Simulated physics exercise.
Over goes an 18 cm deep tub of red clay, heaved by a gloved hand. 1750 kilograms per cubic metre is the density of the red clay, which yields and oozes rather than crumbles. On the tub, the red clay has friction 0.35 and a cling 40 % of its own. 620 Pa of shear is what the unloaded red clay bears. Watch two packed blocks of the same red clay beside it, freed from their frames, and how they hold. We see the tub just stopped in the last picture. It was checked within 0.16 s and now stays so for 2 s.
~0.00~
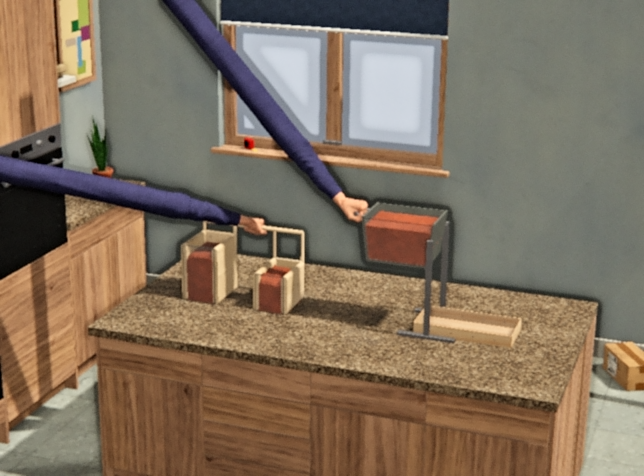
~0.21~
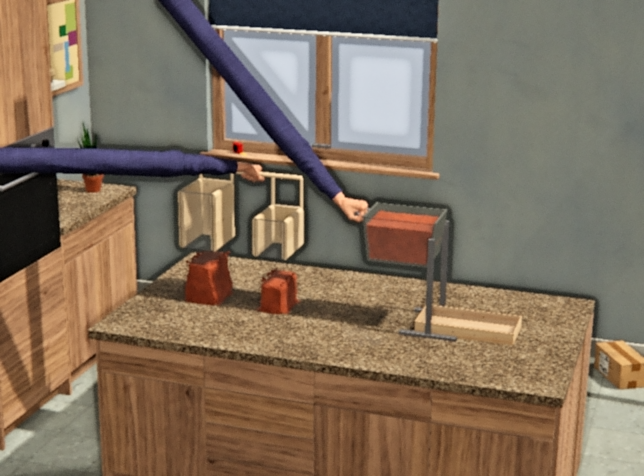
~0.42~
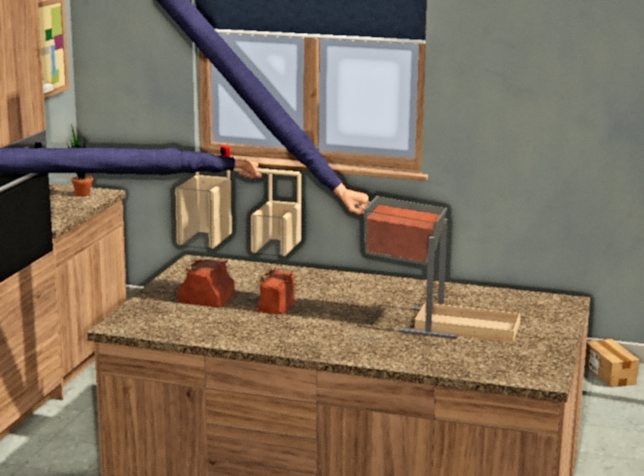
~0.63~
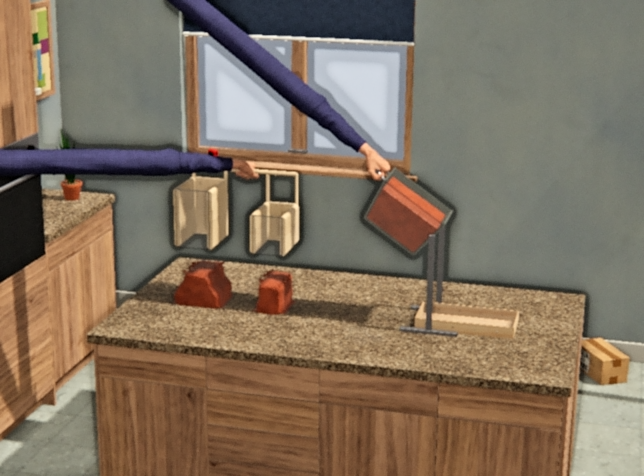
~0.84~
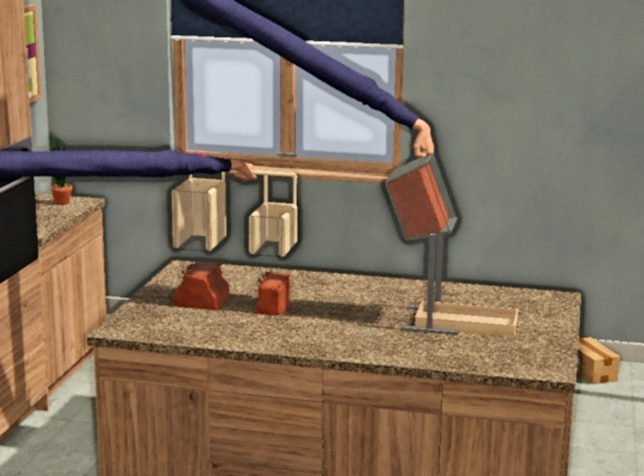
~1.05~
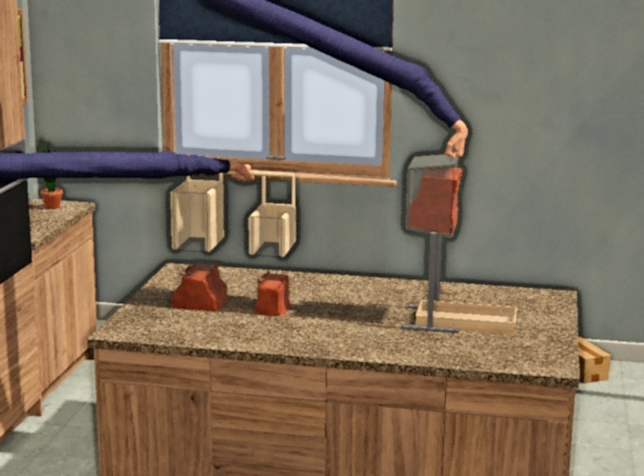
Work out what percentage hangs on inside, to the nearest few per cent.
Some 35 in every hundred.
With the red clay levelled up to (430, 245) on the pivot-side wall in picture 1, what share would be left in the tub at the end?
I'd guess around 55 in a hundred.
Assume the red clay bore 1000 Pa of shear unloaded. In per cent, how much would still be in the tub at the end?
It would be close to 35 percent.
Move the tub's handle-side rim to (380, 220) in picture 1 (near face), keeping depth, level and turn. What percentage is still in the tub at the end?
Roughly 35 %.
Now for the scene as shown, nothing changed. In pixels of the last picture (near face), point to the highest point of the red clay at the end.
I'd say it peaks at roughly (427, 207) in the last picture.
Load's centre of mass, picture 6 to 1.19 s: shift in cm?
Roughly 8 cm.
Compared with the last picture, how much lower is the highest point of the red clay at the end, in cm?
13 cm.
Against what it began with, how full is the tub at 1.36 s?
It's something like 35 % of the original load.
By 1.19 s, the tub is at 90 degrees and holds 61 %.
By 1.36 s, the tub is at 90 degrees and holds 35 %.
By 1.53 s, the tub is at 90 degrees and holds 35 %.
By 1.70 s, the tub is at 90 degrees and holds 35 %.
By 3.05 s, at the end, the tub is at 90 degrees and holds 35 %.
